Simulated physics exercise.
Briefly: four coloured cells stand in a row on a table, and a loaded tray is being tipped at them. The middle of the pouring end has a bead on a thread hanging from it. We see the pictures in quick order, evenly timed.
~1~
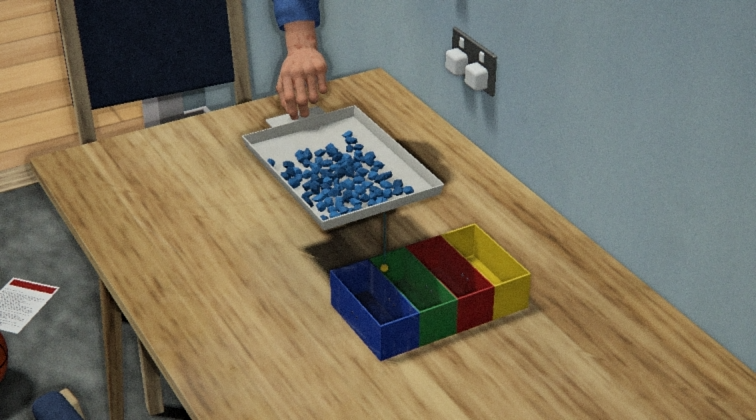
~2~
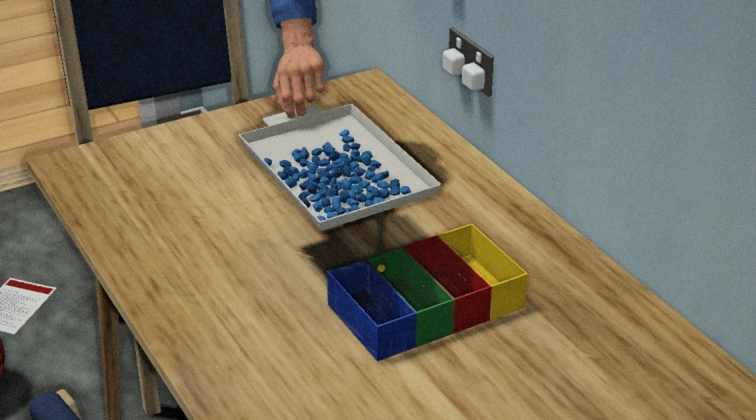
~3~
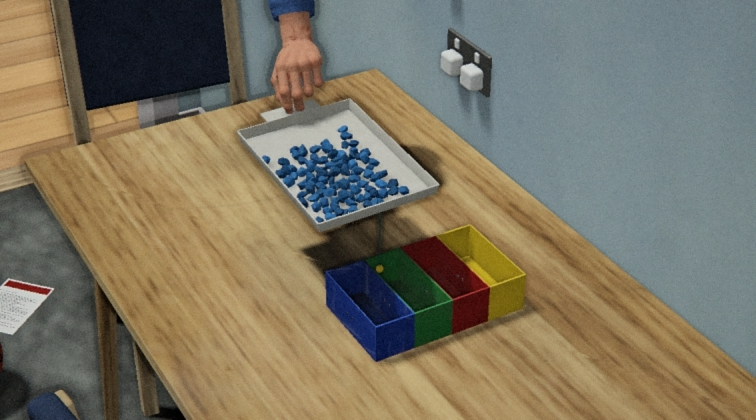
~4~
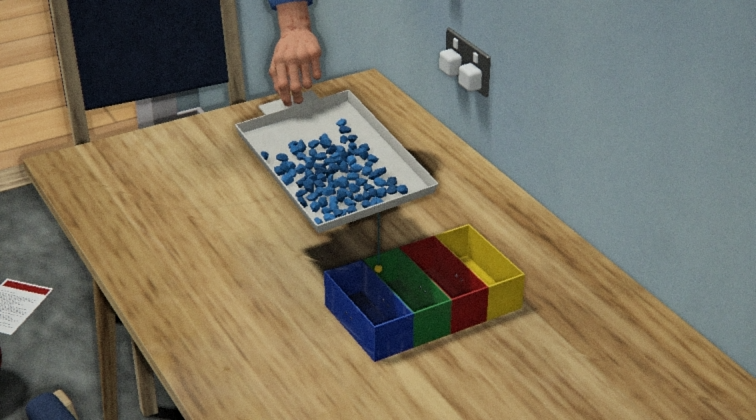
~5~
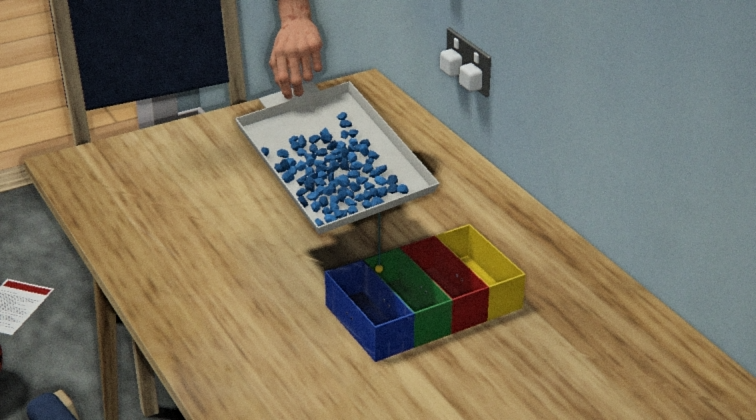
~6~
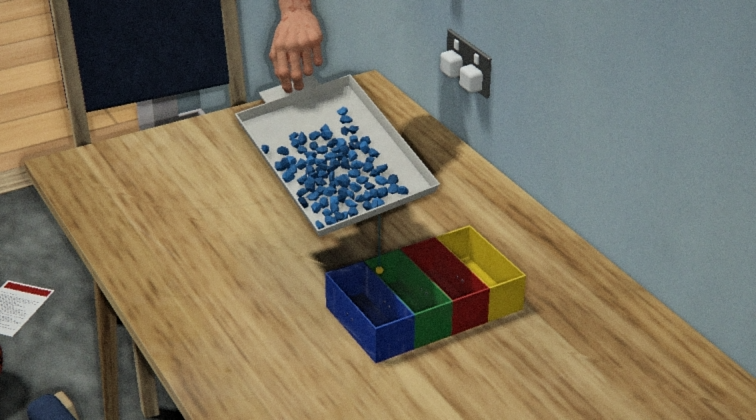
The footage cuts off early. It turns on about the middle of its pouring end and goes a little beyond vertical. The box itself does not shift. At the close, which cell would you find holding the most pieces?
You would find the most in the blue cell.
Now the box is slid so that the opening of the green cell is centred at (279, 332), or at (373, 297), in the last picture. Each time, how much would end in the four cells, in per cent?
First 90 %, then 90 %.
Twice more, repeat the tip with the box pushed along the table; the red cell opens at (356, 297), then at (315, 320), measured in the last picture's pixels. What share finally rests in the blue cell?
First placement: Some 0 %; second placement: Some 0 %.
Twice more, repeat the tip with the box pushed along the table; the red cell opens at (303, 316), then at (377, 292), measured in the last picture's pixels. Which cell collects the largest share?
Well, the first time it's that yellow cell, and the second time it's the green one.
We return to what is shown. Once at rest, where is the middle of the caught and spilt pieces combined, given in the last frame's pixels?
Somewhere around (343, 348) in the final view.
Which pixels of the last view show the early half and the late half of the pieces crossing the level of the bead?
(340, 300) first, (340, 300) later.
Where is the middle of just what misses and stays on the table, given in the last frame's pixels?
Centre at rest: About (325, 354).
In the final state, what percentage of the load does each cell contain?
The blue cell holds about 30 %, the green cell about 0 %, the red cell about 0 % and the yellow cell about 0 %.
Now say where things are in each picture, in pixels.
In the first picture, corners of the pouring end (324, 219) and (440, 184), level; middle of the load (337, 176), aquarium stones; bead on its thread (384, 268); blue cell (400, 333); green cell (438, 320); red cell (475, 306); yellow cell (511, 293).
In the second picture, corners of the pouring end (321, 220) and (437, 184), level; middle of the load (334, 176).
In the third picture, corners of the pouring end (320, 222) and (436, 184), tipped barely, lowest at the left corner; middle of the load (332, 175).
In the fourth picture, corners of the pouring end (318, 223) and (434, 183), tipped a little, lowest at the left corner; middle of the load (331, 172).
In the fifth picture, corners of the pouring end (319, 225) and (435, 182), tipped a little, lowest at the left corner; middle of the load (331, 170).
In the sixth picture, corners of the pouring end (320, 228) and (436, 183), tipped a little, lowest at the left corner; middle of the load (332, 169); blue cell (395, 335); green cell (433, 322); red cell (470, 308); yellow cell (507, 295).
Just after the last frame, tray tipped steeply; almost all on the tray; just a few falling or outside the box.
A moment on, tray tipped right over; about a tenth on the tray; roughly a quarter in the blue cell; just a few in the green cell; roughly two thirds falling or outside the box.
Further on, tray tipped past a quarter turn; roughly a third in the blue cell; about a tenth in the green cell; roughly two thirds falling or outside the box.
When it is over, tray tipped past a quarter turn; roughly a third in the blue cell; about a tenth in the green cell; not one in the red cell; not one in the yellow cell; roughly two thirds outside the box.
